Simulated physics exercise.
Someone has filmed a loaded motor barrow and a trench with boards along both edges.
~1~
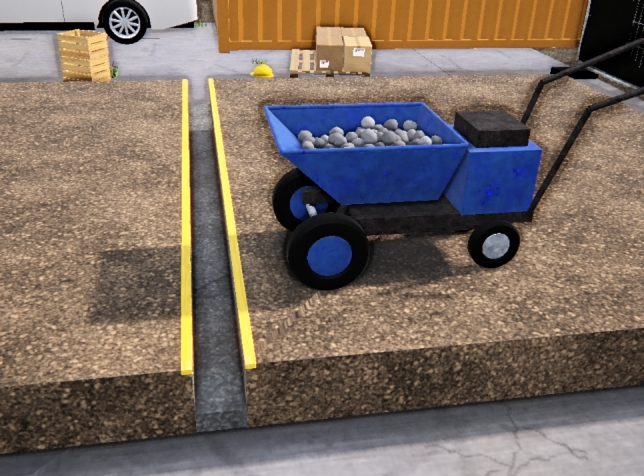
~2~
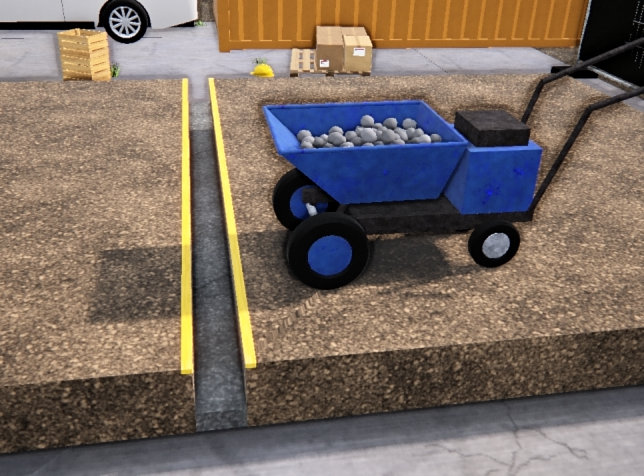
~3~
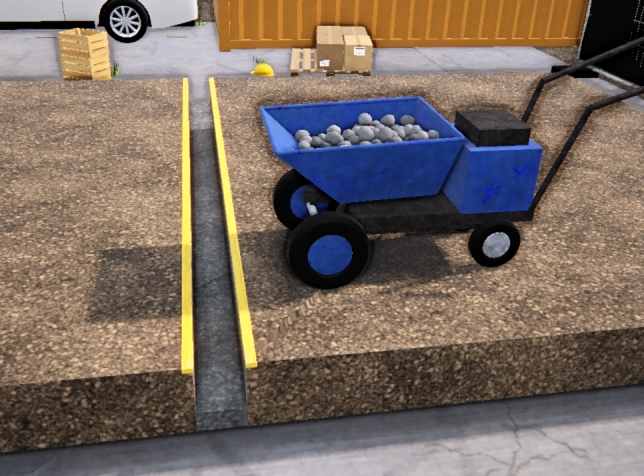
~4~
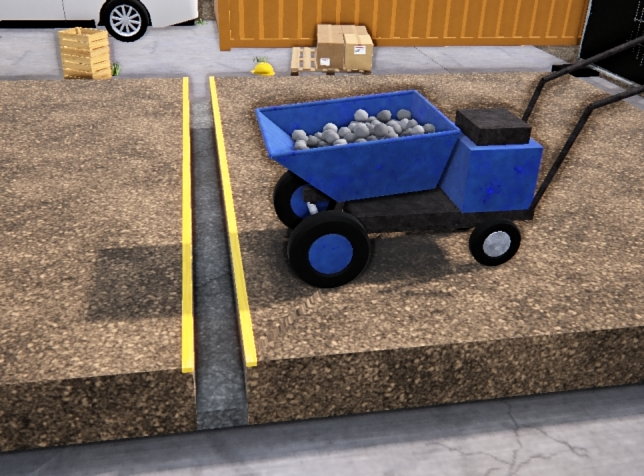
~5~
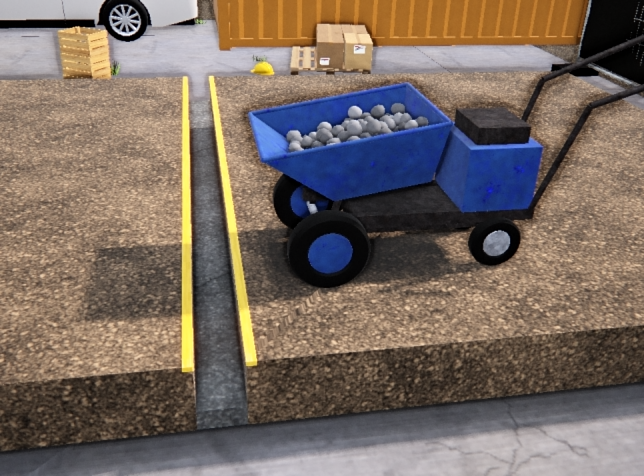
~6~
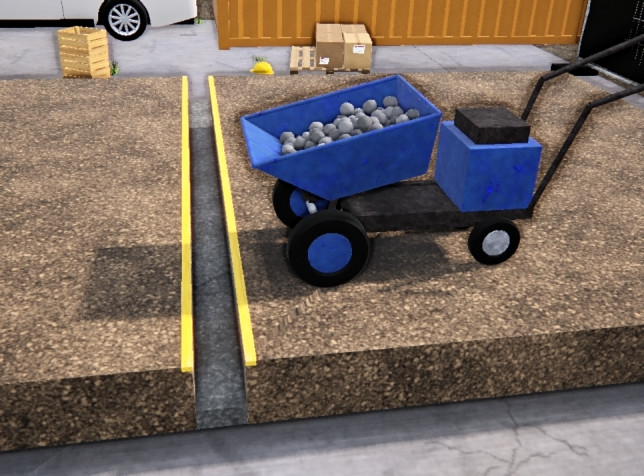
A blue motor barrow loaded with round grey cobbles slowly tilting its skip slightly to the left beside a yellow-edged trench.
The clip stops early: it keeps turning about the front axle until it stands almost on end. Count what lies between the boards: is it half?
In the trench: Less than half.
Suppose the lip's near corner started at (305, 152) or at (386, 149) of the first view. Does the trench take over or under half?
In turn: Over half; below a half.
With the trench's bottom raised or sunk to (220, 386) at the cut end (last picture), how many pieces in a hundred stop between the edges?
About 20 per cent.
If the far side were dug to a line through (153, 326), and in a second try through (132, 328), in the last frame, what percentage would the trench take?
Near 90 % and 100 %.
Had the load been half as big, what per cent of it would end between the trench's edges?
It comes to 50 per cent or so.
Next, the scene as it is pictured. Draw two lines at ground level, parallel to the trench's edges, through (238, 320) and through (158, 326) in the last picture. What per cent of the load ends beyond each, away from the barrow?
The first gives 80 %, the second 30 %.
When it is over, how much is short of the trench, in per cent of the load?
It comes to 0 per cent or so.
Just after the last frame, skip tipped steeply; every one in the skip.
A moment on, skip tipped right over; the larger part in the skip; about a tenth in or heaped over the trench; roughly a quarter beyond it; just a few falling.
Further on, skip tipped right over; roughly a quarter in the skip; roughly a quarter in or heaped over the trench; roughly half beyond it.
When it is over, skip tipped right over; roughly a quarter in the skip; roughly a quarter in or heaped over the trench; roughly half beyond it.
